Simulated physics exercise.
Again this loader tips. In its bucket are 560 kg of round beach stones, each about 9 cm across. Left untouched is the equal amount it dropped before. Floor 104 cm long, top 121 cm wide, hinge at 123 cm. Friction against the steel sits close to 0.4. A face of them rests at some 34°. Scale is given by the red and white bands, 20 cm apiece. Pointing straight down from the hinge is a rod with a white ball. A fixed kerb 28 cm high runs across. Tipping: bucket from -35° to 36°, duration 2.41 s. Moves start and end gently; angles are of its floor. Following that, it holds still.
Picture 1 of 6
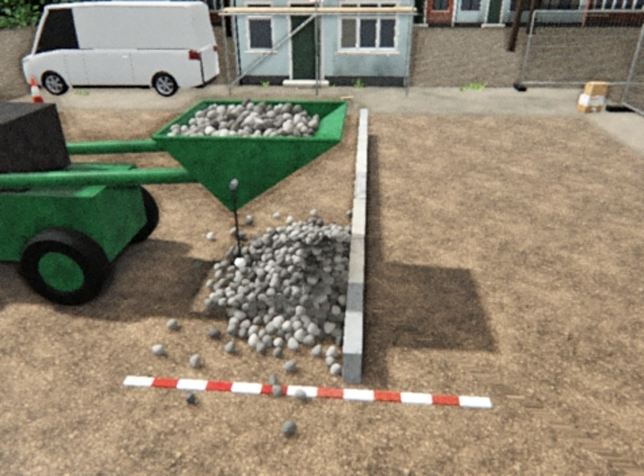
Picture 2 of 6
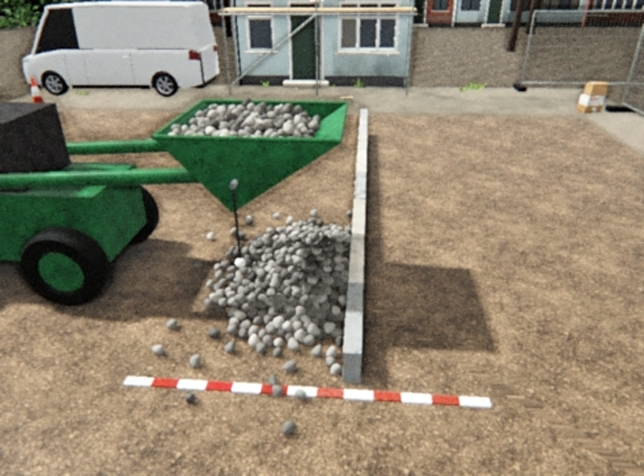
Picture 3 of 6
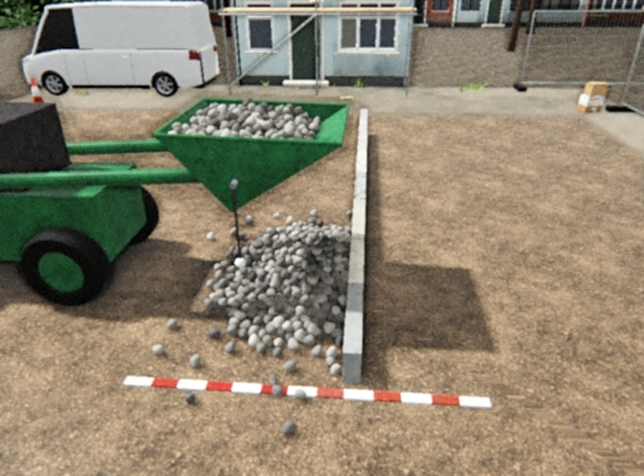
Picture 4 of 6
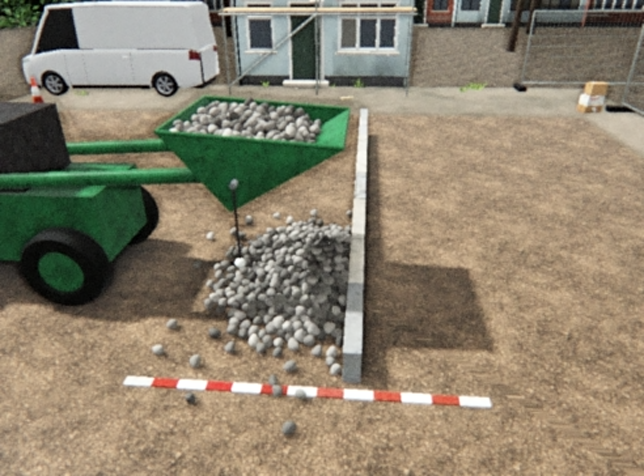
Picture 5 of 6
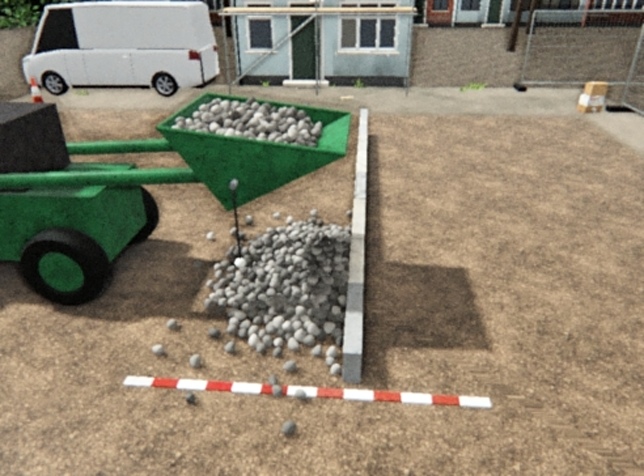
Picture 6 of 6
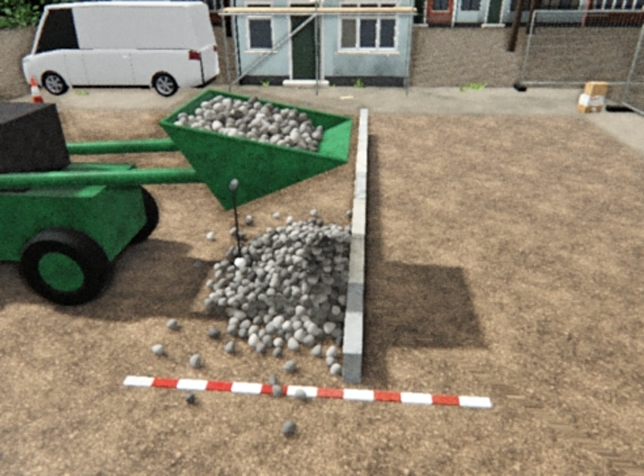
A green loader's raised bucket of grey stones tilts slightly above a pile beside a kerb.
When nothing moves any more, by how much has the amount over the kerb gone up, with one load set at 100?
It has gone up by about 58 per cent of a load.
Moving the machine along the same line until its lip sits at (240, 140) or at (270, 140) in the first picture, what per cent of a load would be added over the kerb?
0 %, then 0 %.
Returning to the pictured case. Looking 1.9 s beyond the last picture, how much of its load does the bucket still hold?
About 20 per cent is held.
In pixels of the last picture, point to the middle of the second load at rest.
The centre sits about (379, 270).
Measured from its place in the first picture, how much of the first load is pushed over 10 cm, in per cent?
Around 0 in a hundred.
Then, 1.2 s after the last picture the floor is at 25°; in per cent of one load, 91 in the bucket, 109 on this side of the kerb; the foremost stones are at (361, 225).
Then, 1.9 s after the last picture the floor is at 36°; in per cent of one load, 18 in the bucket, 146 on this side of the kerb, 36 over the kerb; the foremost stones are at (466, 279).
Then, 2.3 s after the last picture the floor is at 36°; in per cent of one load, 1 in the bucket, 146 on this side of the kerb, 52 over the kerb; the foremost stones are at (518, 287).
Then, 5.1 s after the last picture the floor is at 36°; in per cent of one load, 0 in the bucket, 142 on this side of the kerb, 58 over the kerb; the foremost stones are at (556, 293). Net gain over the kerb, 58.
